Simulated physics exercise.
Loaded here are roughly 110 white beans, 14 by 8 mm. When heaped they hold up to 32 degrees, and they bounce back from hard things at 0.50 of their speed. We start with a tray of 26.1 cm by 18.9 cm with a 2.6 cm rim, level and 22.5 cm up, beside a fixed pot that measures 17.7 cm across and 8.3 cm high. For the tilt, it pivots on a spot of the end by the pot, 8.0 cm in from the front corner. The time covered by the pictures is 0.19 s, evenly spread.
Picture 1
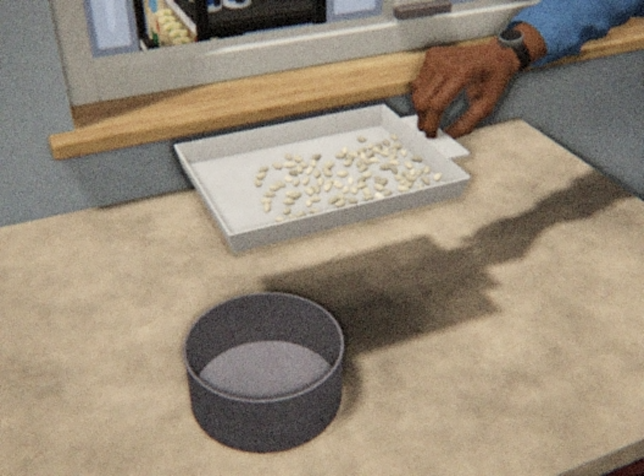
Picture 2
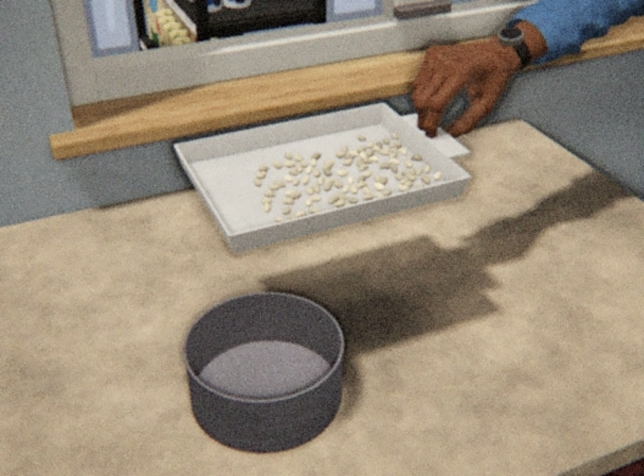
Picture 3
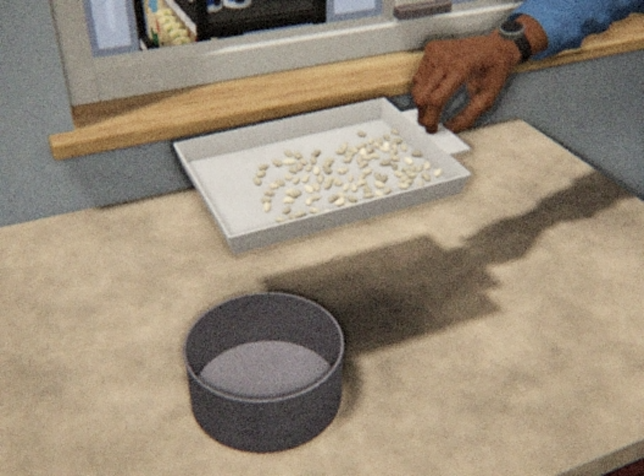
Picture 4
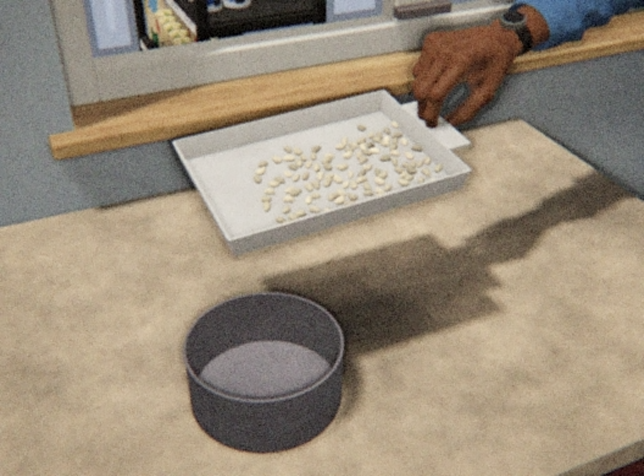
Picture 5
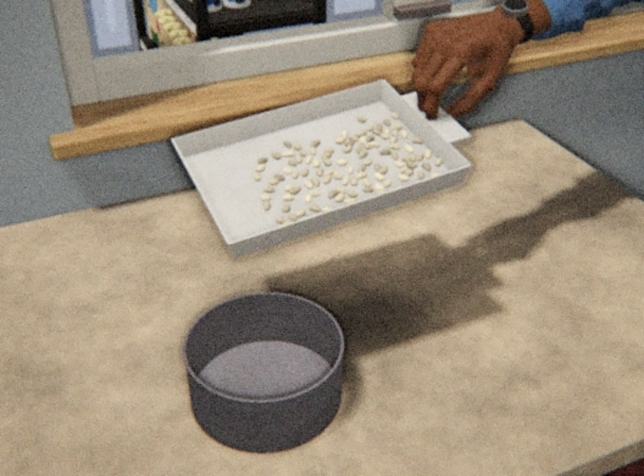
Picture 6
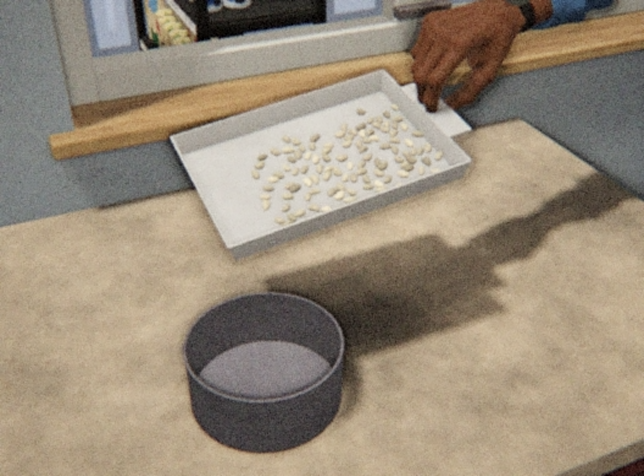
A hand slowly tilts a white tray of pale beans above a counter with a dark pot.
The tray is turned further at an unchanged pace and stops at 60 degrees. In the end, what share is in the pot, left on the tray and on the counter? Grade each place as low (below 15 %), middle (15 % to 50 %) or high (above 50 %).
Pot - middle; left on the tray - high; counter - low.
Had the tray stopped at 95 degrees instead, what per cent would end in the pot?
That would give about 100 per cent.
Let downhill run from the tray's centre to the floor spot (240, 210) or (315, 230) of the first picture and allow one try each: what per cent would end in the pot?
Around 5 % for the first direction, around 5 % for the second.
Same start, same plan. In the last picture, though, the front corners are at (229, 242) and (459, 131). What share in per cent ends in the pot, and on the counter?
Pot 20 % / counter 20 %.
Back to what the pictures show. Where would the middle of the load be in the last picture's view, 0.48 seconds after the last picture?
The middle of the load should be near (291, 218) then.
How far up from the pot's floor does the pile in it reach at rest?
1.0 cm.
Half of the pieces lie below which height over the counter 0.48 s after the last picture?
About 24 centimetres.
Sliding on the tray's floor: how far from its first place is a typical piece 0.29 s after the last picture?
Around 3 centimetres.
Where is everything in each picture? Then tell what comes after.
The first frame shows tray tilt 0 degrees, front corners at (233, 230) and (463, 176); middle of the pieces at (351, 181); pot at (264, 342).
The second frame shows tray tilt 0 degrees, front corners at (233, 231) and (463, 175); middle of the pieces at (351, 180).
The third frame shows tray tilt 2 degrees, front corners at (233, 233) and (463, 173); middle of the pieces at (351, 178).
The fourth frame shows tray tilt 4 degrees, front corners at (233, 235) and (463, 169), lowest corner left front; middle of the pieces at (351, 174).
The fifth frame shows tray tilt 8 degrees, front corners at (232, 238) and (463, 164), lowest corner left front; middle of the pieces at (351, 170).
The sixth frame shows tray tilt 11 degrees, front corners at (232, 242) and (463, 159), lowest corner left front; middle of the pieces at (351, 166); pot at (264, 342).
Then, 0.29 s after the last picture, tilt 36 degrees; the tray holds 100 %, the pot 0 %.
Then, 0.48 s after the last picture, tilt 52 degrees; the tray holds 100 %, the pot 0 %.
Then, 0.79 s after the last picture, tilt 60 degrees; the tray holds 85 %, the pot 5 %.
In the end, pot 30 %, tray 70 %, counter 5 %.
